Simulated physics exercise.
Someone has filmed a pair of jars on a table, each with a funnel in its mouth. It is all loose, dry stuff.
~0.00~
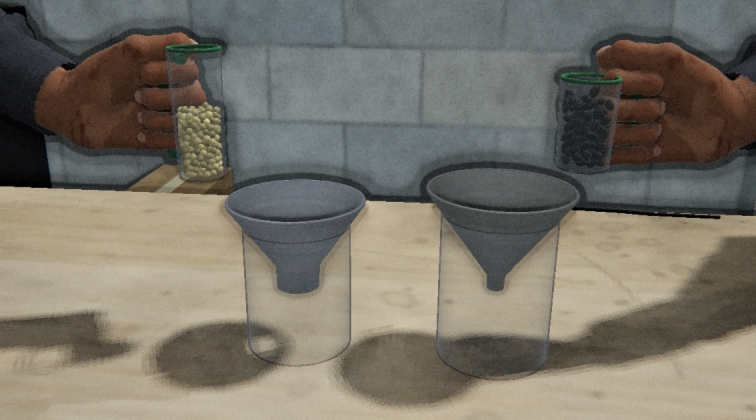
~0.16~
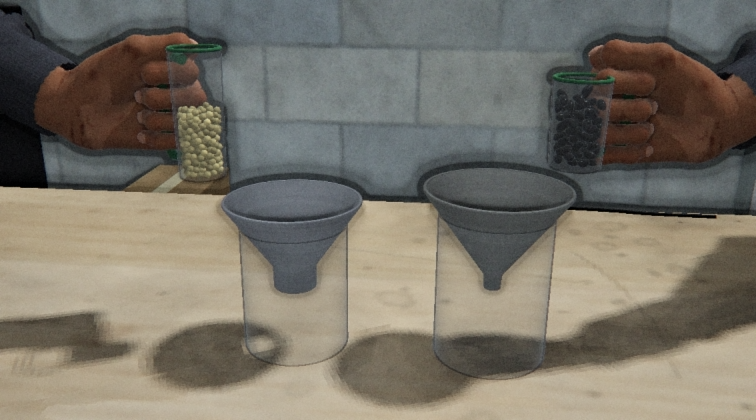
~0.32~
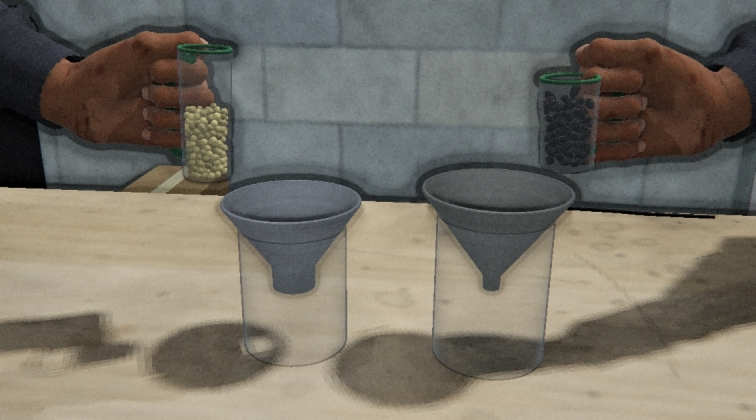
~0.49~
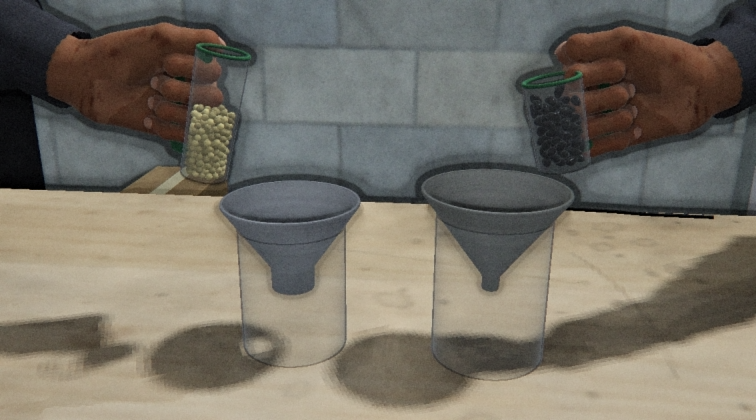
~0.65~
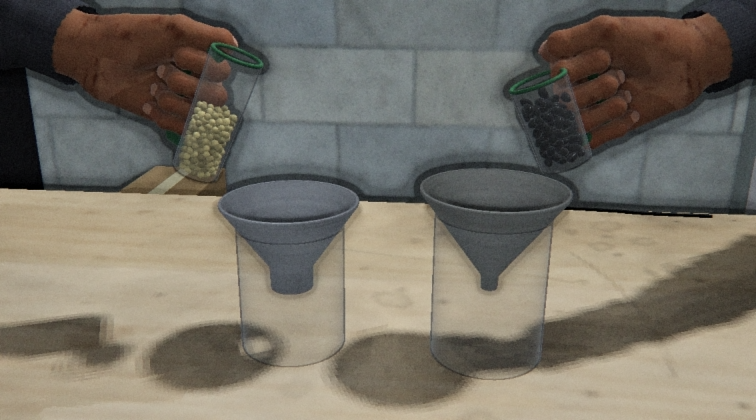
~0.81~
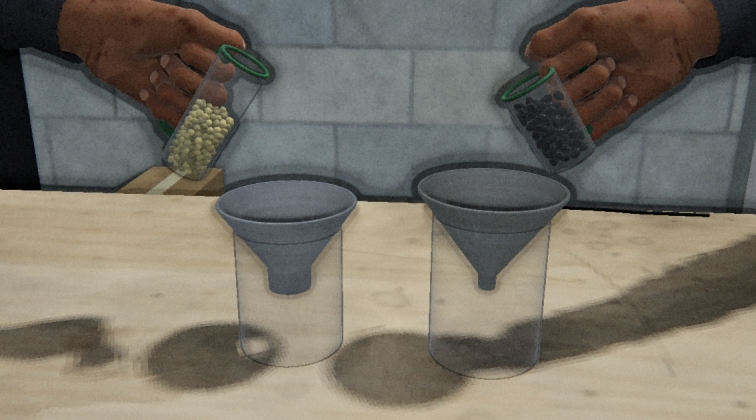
Two hands, one on each side, hold clear green-rimmed cups of pale beans at left and black beans at right, then gradually tilt them inward above two funnel-topped jars on a wooden table, the beans staying inside.
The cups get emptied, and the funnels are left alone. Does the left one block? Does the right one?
In the end the left one passes it all, and the right one holds most of it back.
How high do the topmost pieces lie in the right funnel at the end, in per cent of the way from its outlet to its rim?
Some 70 per cent.
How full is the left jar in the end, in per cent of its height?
Close to 10 per cent.
After 1.14 s, left, the whole lot still in the cup; right, the whole lot still in the cup.
After 1.55 s, left, the whole lot still in the cup; right, the whole lot still in the cup.
After 2.00 s, left, all but a few still in the cup, a little in or over the funnel; right, the bulk still in the cup, a little in or over the funnel, only a few down in the jar.
In the end (3.1 s), left, the whole lot down in the jar; right, all but a few stuck in the funnel, only a few down in the jar.
